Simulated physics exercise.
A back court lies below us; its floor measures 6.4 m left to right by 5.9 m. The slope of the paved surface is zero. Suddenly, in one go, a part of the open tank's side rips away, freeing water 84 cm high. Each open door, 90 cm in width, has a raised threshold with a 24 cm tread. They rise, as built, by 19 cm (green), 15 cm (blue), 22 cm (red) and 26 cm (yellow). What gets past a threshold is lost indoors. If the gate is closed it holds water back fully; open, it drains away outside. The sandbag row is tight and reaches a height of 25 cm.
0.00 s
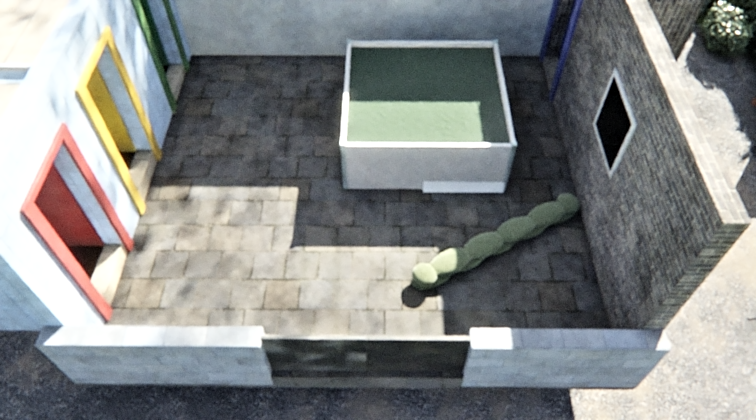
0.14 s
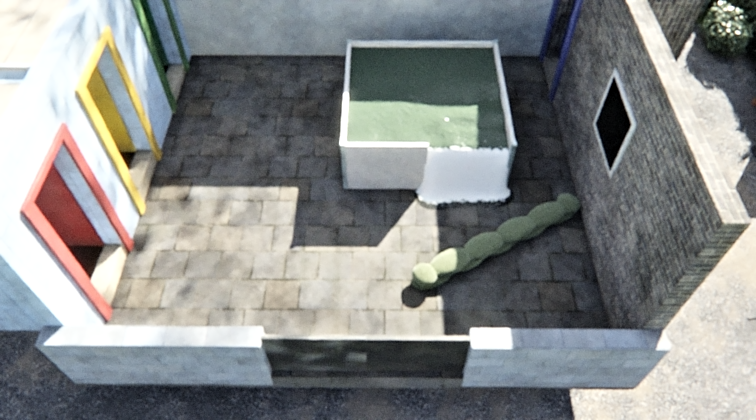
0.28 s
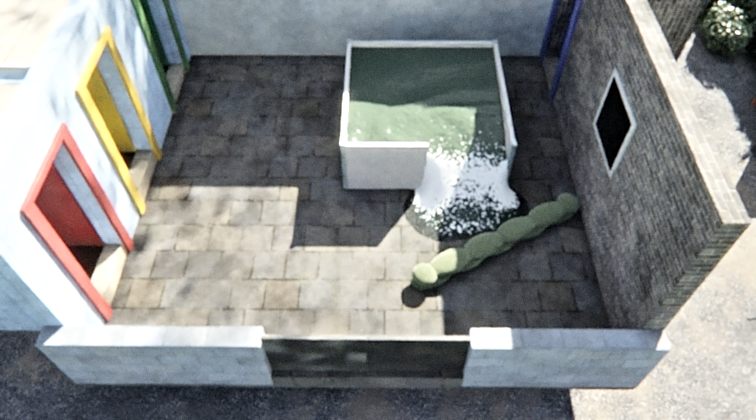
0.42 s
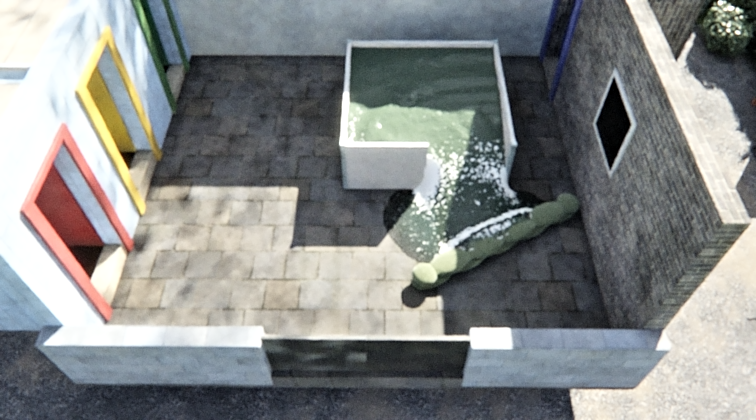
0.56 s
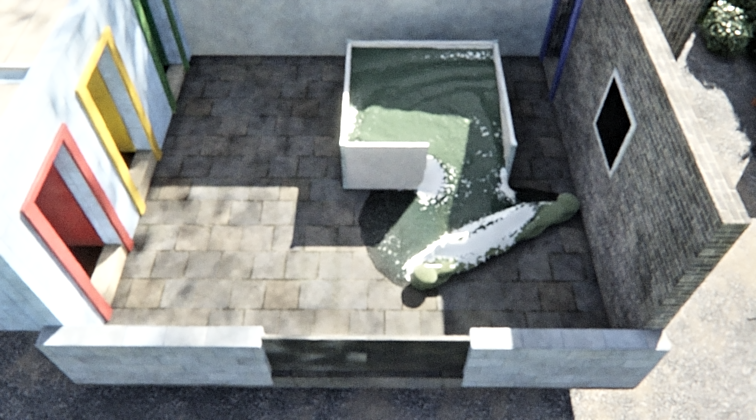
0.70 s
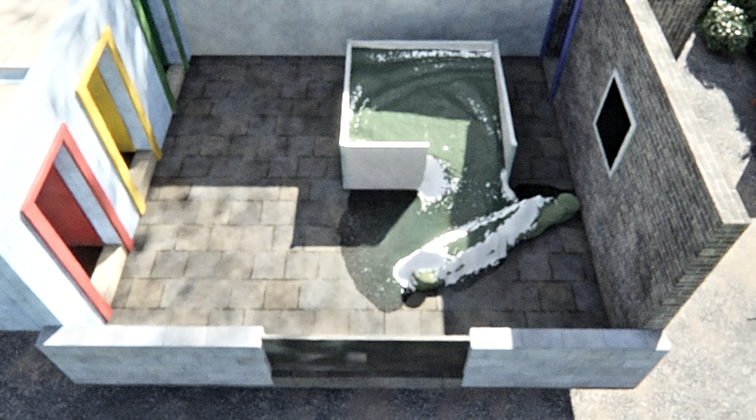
Green water sits still in an open tank in a walled, paved court until part of its near side gives way and it pours out in a white, foaming sheet. The water spreads over the paving, runs against a rounded green hedge-like strip, churns white along it, and fans out toward the lower left.
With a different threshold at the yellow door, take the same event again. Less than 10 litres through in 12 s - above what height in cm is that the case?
Above about 14.5 cm.
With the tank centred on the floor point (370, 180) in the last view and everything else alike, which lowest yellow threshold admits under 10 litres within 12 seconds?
A minimum of about 8.5 cm.
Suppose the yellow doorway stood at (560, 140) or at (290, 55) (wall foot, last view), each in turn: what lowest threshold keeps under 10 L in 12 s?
10.0 and 15 cm.
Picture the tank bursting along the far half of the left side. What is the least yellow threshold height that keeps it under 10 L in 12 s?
At least roughly 21 centimetres tall.
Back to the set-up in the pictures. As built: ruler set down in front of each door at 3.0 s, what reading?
Centimetres: Green = 0, blue = 4, red = 28, yellow = 5.
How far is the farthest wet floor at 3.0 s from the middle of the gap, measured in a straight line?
Roughly 5.4 m.
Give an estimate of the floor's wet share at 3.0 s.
Approximately 65 % of the floor.
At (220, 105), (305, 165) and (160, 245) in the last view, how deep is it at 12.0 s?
Roughly 12, 10 and 13 cm, in turn.
After 1.4 s water covers 35 % of the floor, deepest (62 cm) near (503, 228); it has not reached the yellow door.
After 3.0 s water covers 65 % of the floor, deepest (41 cm) near (503, 228); 5 cm at the yellow door, 0 litres in over its 26 cm threshold.
After 12.0 s water covers 95 % of the floor, deepest (22 cm) near (538, 60); 12 cm at the yellow door, 0 litres in over its 26 cm threshold.
At the yellow door as built, the water arrived by 3.0 s and peaked near 18 cm at 6.2 s.
With a threshold of 12 cm, 32 litres would have come in within the 12 s; with 16 cm, 4 litres. So under 10 litres takes about 14.5 cm.
